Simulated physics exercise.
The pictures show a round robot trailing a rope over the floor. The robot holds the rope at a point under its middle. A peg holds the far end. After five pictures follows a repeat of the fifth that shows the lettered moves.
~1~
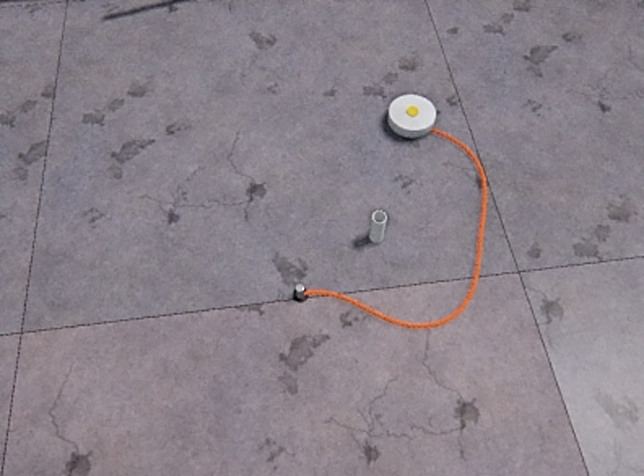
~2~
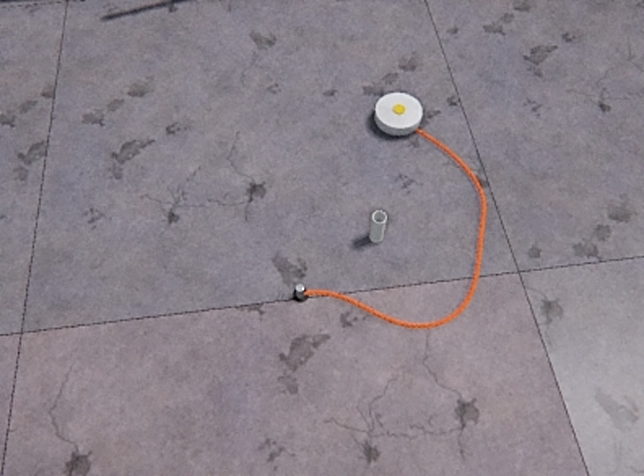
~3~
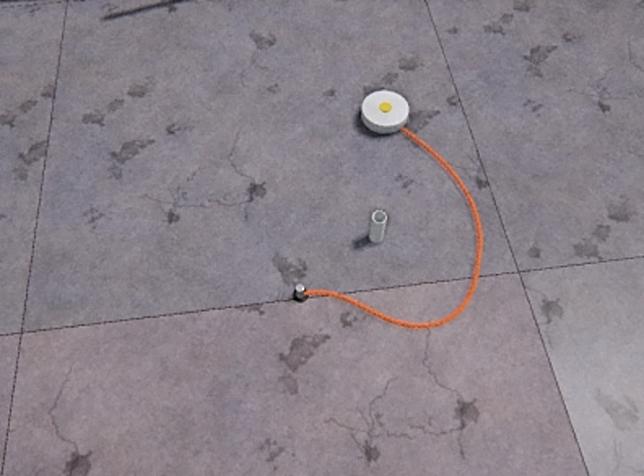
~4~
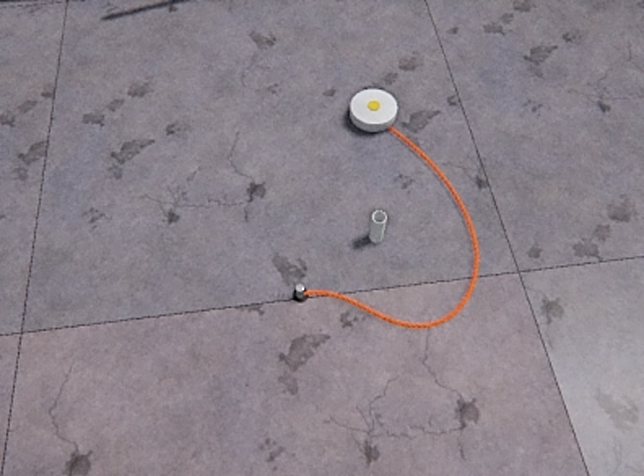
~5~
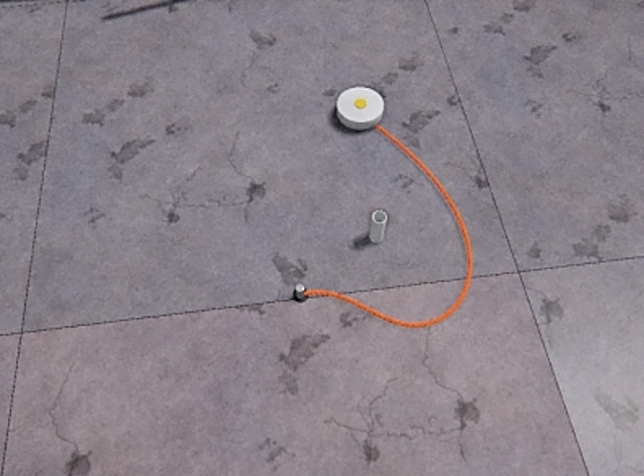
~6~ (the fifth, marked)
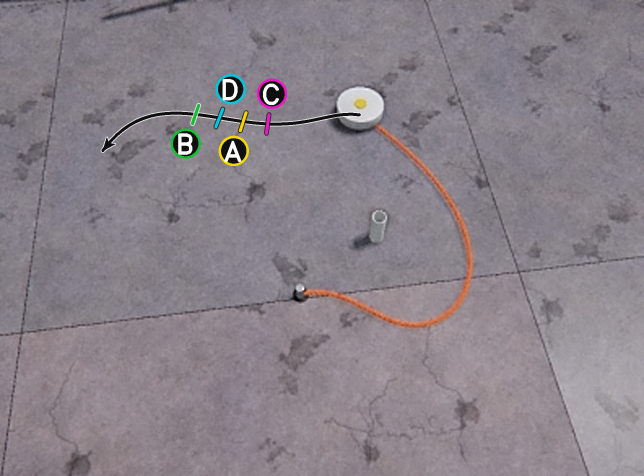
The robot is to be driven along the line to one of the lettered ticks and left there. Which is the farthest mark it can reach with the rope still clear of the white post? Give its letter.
It should halt at D.
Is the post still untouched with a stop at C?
Yes.
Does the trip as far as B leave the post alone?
No.
On the marked copy, A at (243, 122); B at (196, 114); C at (268, 124); D at (219, 118); the route from (360, 115) via (225, 119) to (103, 151).
Taking D. A third of the way, robot (311, 115), middle of the rope (448, 245).
Two thirds of the way, robot (261, 118), middle of the rope (417, 231).
When it is over, robot (218, 112), middle of the rope (377, 216); nothing has been touched.
As for the rest, A is safe but short; B brings the rope against the post; C is safe but short.
